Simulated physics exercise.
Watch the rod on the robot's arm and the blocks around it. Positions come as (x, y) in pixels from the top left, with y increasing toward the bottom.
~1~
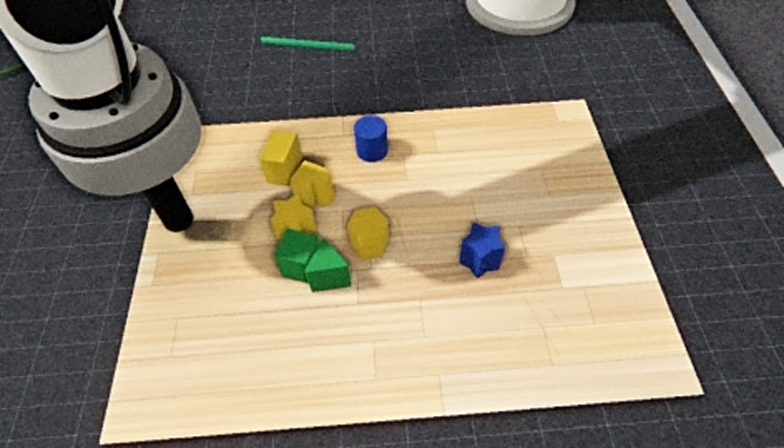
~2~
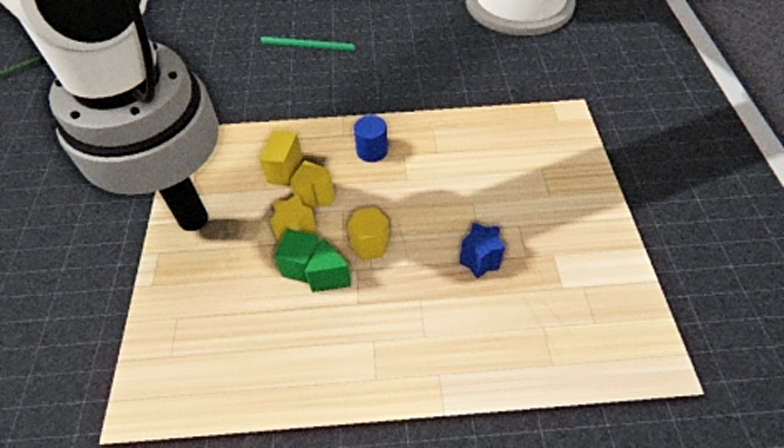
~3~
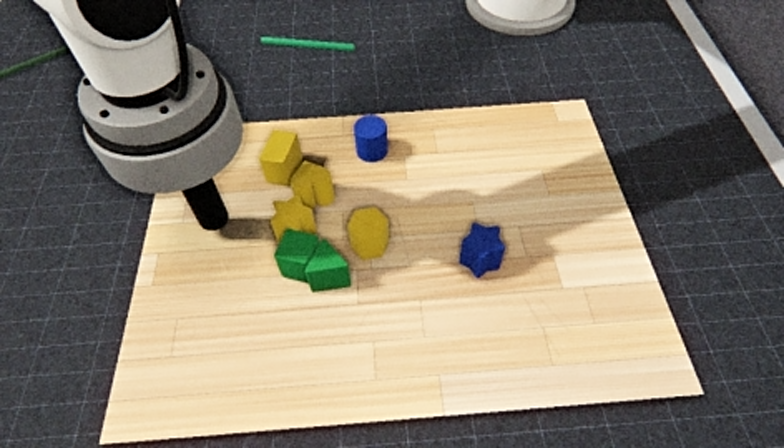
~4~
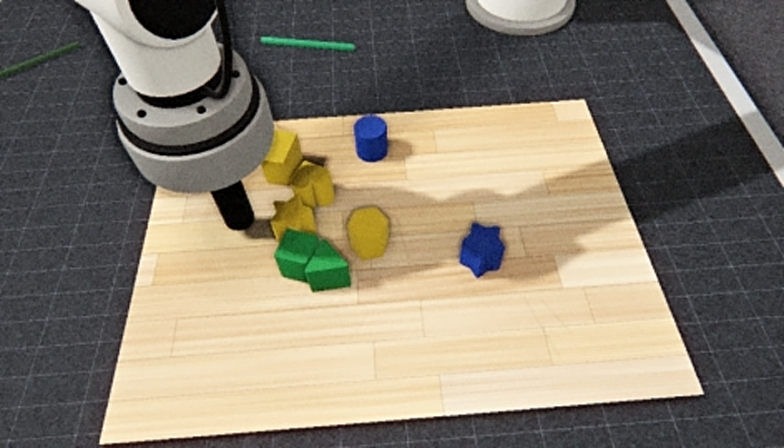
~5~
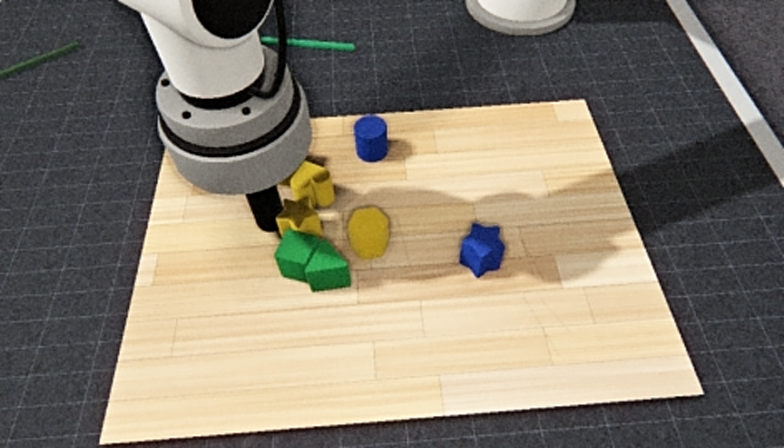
A white and grey robot arm with a black rod slides steadily rightward over the left side of a pale wooden board, seen from above at an angle on a dark gridded floor. Yellow and green blocks cluster left of centre, with a blue cylinder above and a blue star to the right. The rod reaches the yellow star, which shifts slightly right, while the other blocks and the camera stay still.
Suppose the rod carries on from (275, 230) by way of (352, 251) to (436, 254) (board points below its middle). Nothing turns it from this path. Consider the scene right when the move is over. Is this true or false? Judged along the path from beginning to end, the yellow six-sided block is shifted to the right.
False
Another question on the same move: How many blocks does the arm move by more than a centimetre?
My best guess is that three blocks or more move over 1 cm.
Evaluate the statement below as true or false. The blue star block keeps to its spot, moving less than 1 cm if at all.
The claim does not hold.
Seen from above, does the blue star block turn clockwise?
Short answer: Yes.
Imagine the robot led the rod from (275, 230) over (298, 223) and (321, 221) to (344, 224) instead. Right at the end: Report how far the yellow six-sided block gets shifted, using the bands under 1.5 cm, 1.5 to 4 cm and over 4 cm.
My answer is that it shifts 1.5 to 4 cm.
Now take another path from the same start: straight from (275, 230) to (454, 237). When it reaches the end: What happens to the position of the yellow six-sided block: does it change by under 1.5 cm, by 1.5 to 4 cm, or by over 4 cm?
Band: Over 4 cm.
What follows on the original path. One third of the way, rod at (324, 235); yellow star block at (352, 223); yellow six-sided block at (392, 226).
Two thirds of the way, rod at (379, 249); yellow star block at (409, 238); yellow six-sided block at (445, 229), turned 60° anticlockwise.
At the end, rod at (437, 246); green four-sided block still; yellow star block at (470, 236); yellow six-sided block at (498, 219), turned 85° anticlockwise; blue star block at (519, 245), turned 30° clockwise.
